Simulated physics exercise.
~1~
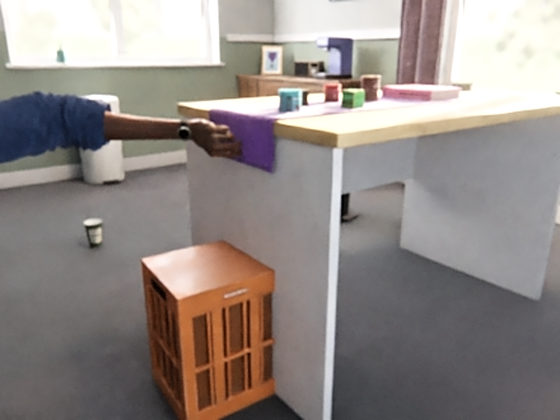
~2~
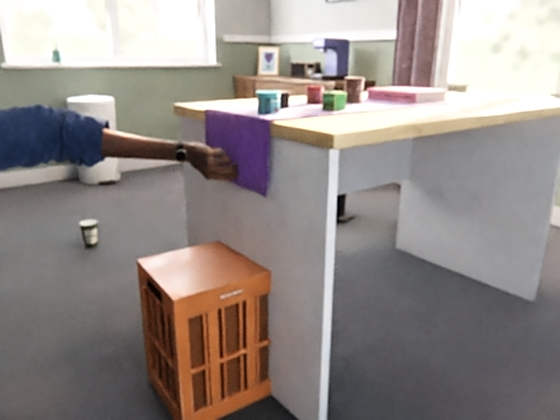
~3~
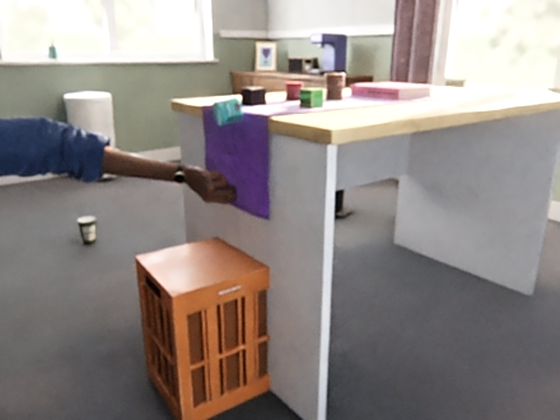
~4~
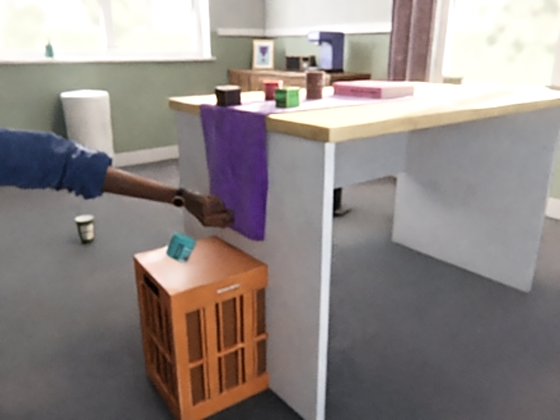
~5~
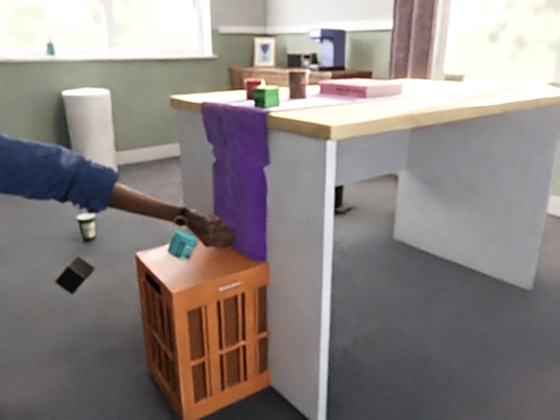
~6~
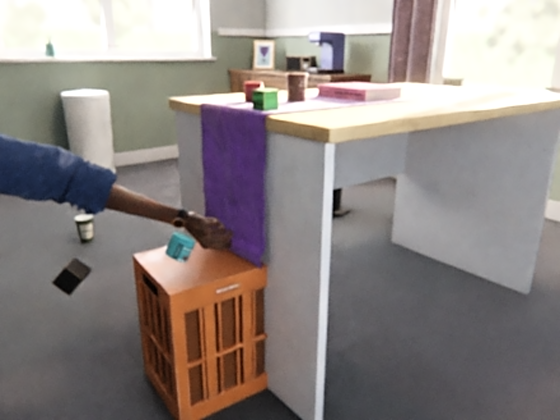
A purple scarf laid over the end of a desk is slowly pulled down by a hand, carrying small pots and cubes toward the edge. A turquoise pot drops onto the orange crate, then a black cube falls toward the floor, while red and green items remain on top.
